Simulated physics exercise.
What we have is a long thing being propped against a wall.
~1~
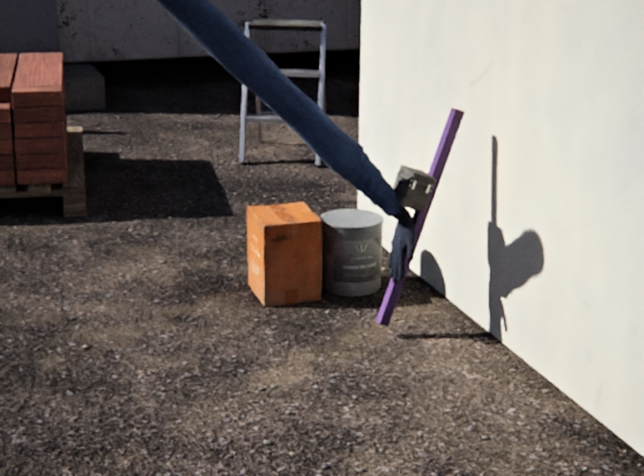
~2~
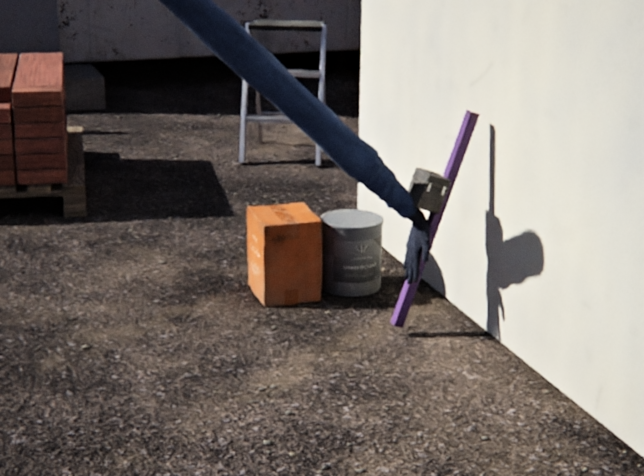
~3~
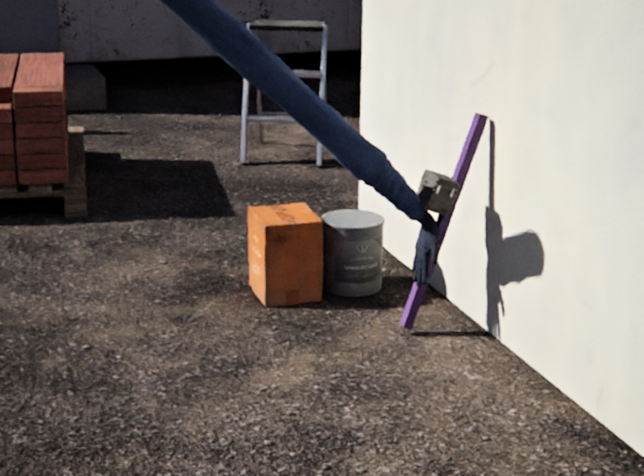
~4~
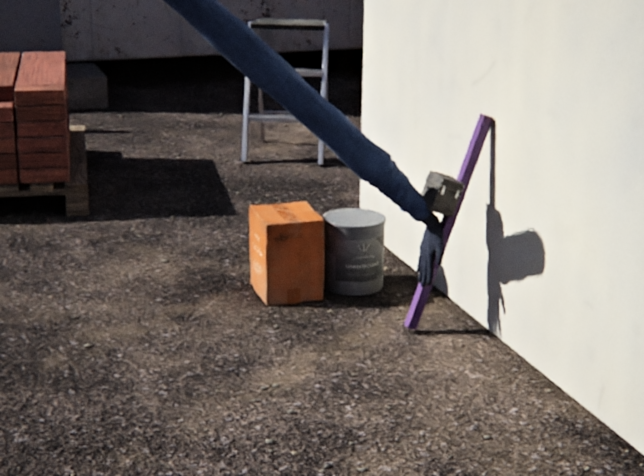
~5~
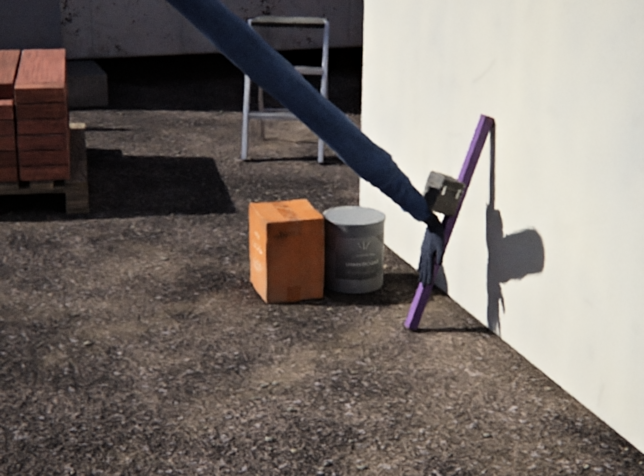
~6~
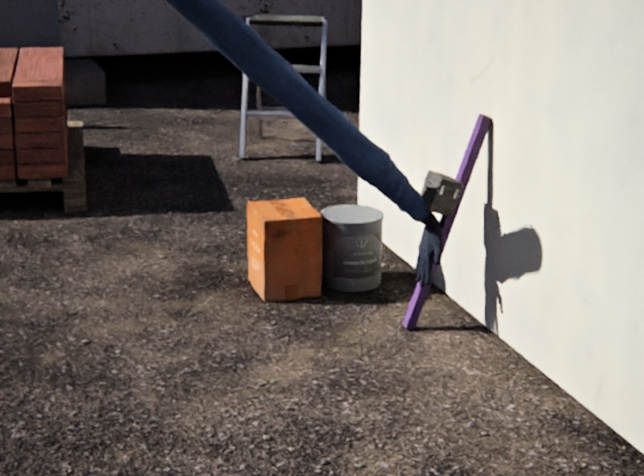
Purple pole held by a blue-sleeved, gloved hand moving right and being propped against a pale wall beside a grey pail.
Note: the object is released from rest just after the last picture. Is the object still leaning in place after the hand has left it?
Yes, it holds.
Then, 0.40 s past the last view, nothing moves.
Then, 0.90 s past the last view, purple pole resting near (446, 224).
Finally, all 3 still in place. Final places as the last picture's camera would see them, purple pole near (446, 224). The pole remains leaning.
